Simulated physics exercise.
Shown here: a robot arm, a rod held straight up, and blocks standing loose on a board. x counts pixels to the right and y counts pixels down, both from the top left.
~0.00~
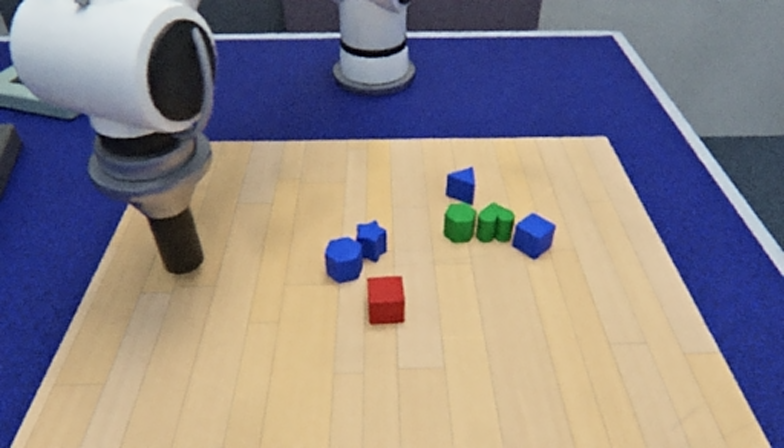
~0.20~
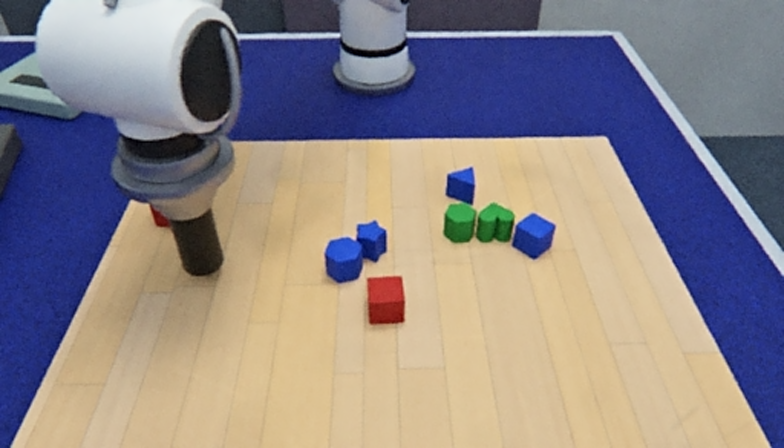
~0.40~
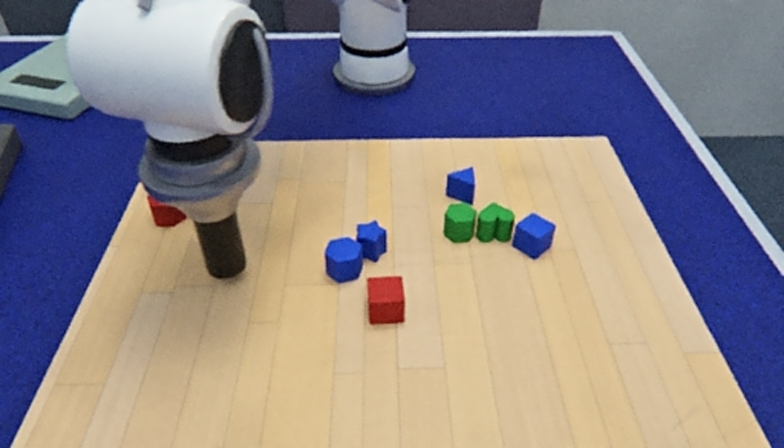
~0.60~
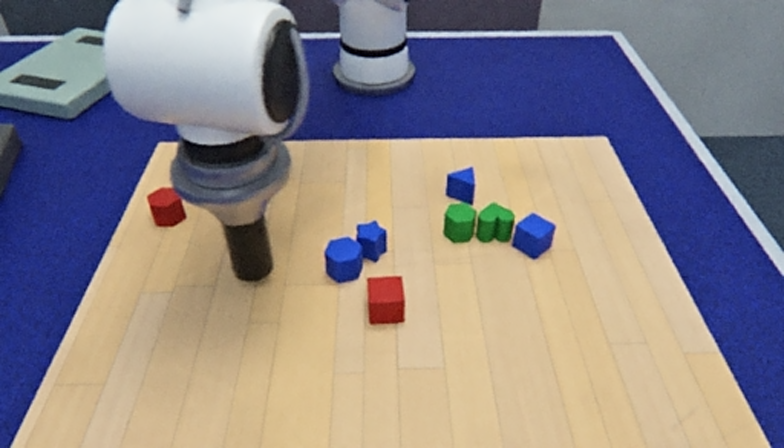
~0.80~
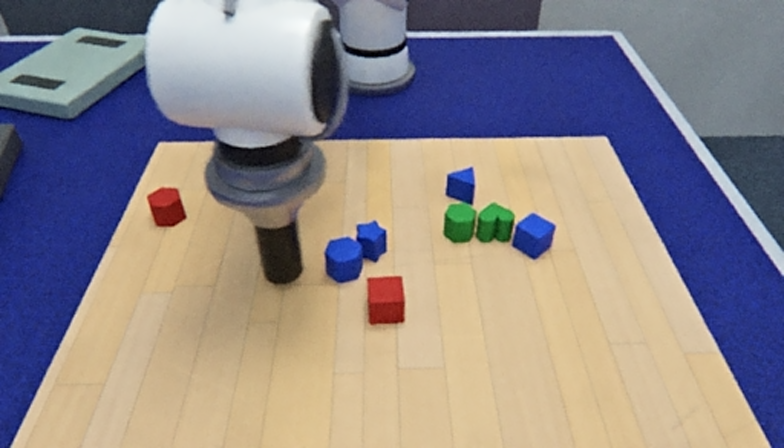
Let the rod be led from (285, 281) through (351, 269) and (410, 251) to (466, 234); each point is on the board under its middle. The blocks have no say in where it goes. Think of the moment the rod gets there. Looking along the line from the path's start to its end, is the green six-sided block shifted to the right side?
I believe not.
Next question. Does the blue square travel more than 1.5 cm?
No.
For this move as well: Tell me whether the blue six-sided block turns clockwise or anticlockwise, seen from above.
In a top view, it turns clockwise.
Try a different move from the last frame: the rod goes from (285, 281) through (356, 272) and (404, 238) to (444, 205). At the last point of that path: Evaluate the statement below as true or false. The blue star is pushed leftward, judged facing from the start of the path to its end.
The statement is correct.
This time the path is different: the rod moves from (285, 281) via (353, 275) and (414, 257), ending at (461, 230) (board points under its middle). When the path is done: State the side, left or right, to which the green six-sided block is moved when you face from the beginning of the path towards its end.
Displaced left.
The first path, step by step. One third of the way, rod (350, 258); blue six-sided block (387, 239); blue star (397, 217), turned 45° anticlockwise.
Two thirds of the way, rod (411, 240); blue six-sided block (449, 229), turned 30° clockwise; blue star (414, 208); green six-sided block (465, 210), turned 15° anticlockwise.
At the end, rod (467, 223); blue six-sided block (492, 231), turned 105° clockwise; blue star (421, 204), turned 195° anticlockwise; green six-sided block (484, 194), turned 50° anticlockwise; green heart-shaped block (513, 207), turned 40° clockwise; blue square in place.
